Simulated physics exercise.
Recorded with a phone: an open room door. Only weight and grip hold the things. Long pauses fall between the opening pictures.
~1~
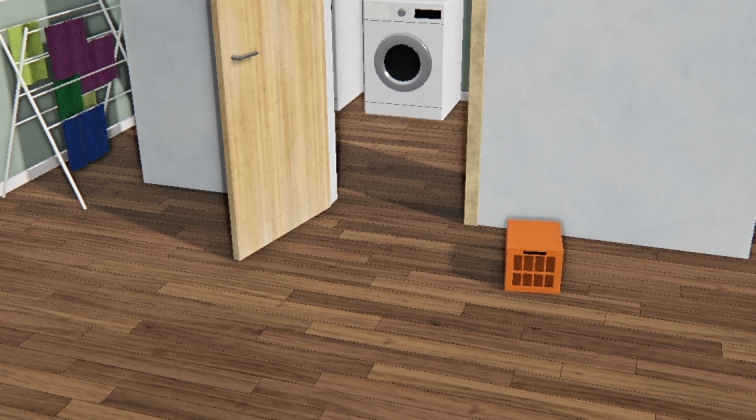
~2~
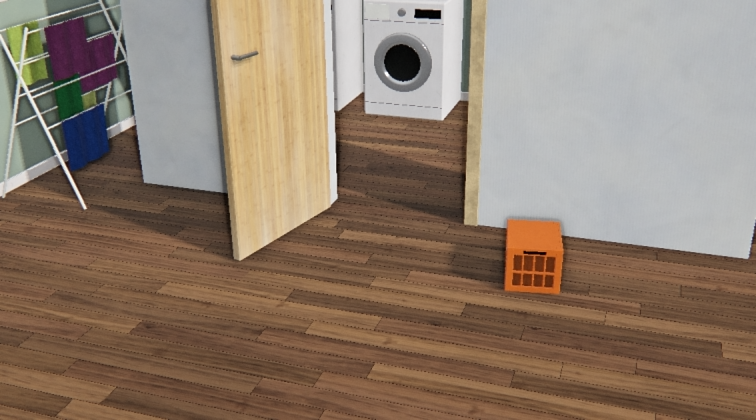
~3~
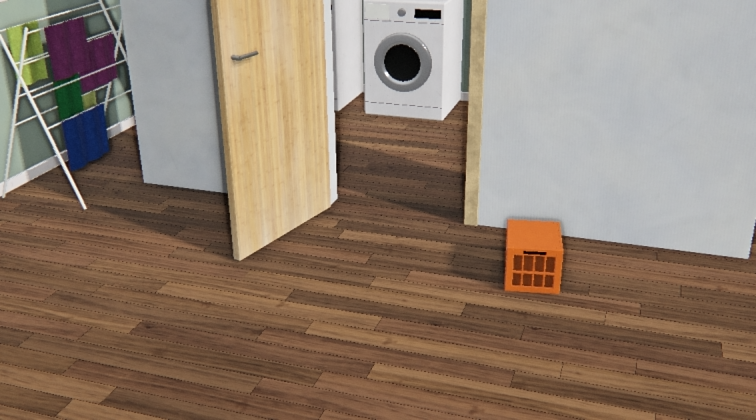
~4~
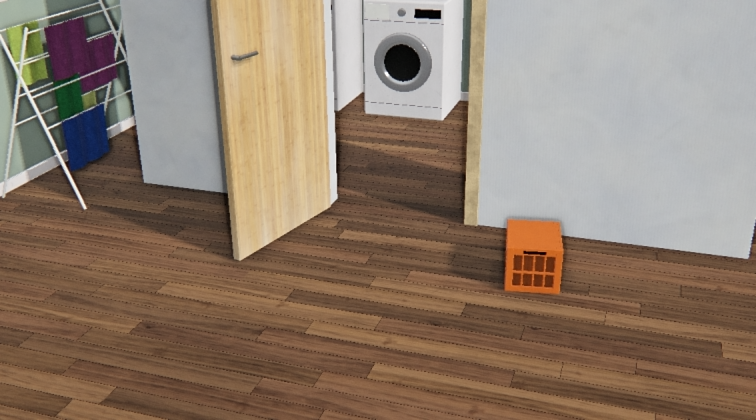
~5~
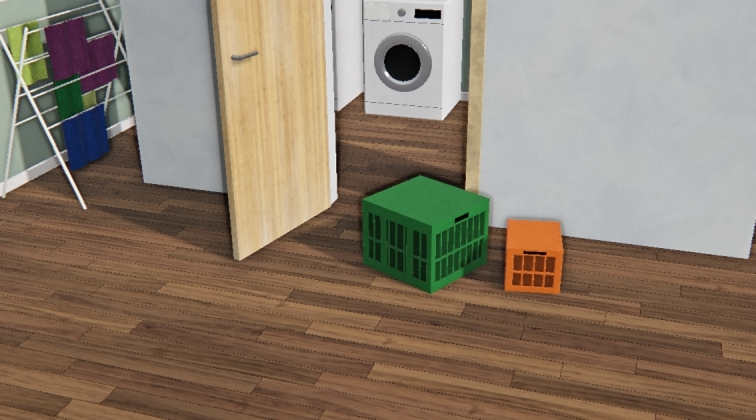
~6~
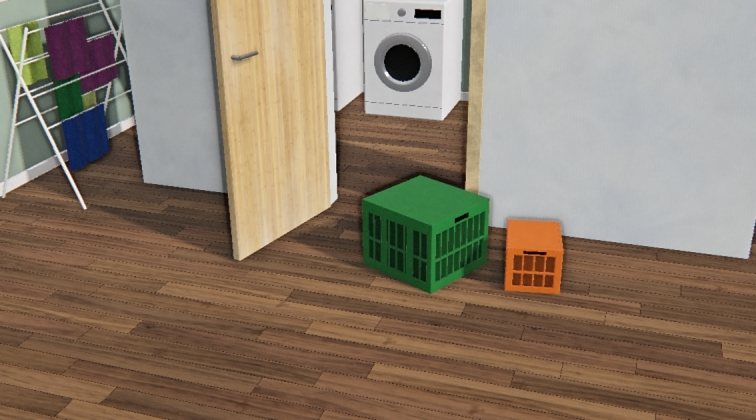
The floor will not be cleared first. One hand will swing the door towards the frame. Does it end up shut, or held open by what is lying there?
It ends up held open.
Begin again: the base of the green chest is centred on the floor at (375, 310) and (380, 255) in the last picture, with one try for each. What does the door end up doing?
Try 1: Door ends up flush. Try 2: Door stays partly open.
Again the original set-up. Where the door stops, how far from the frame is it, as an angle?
Near 55° open.
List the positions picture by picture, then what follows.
Door wide open and still; orange crate (533, 256), in the first picture.
Door wide open and still; orange crate (533, 256), in the second picture.
Door wide open and still; orange crate (533, 256), in the third picture.
Door wide open and still; orange crate (533, 256), in the fourth picture.
Door wide open and still; orange crate (533, 256), in the fifth picture.
Door wide open and still; green chest (425, 232); orange crate (533, 256), in the sixth picture.
Then, 0.80 s on from there, door at 87°.
Then, 1.30 s on from there, door at 69°.
In the end, door at 55°; both unmoved. At the end, from the last picture's camera, green chest near (429, 231).
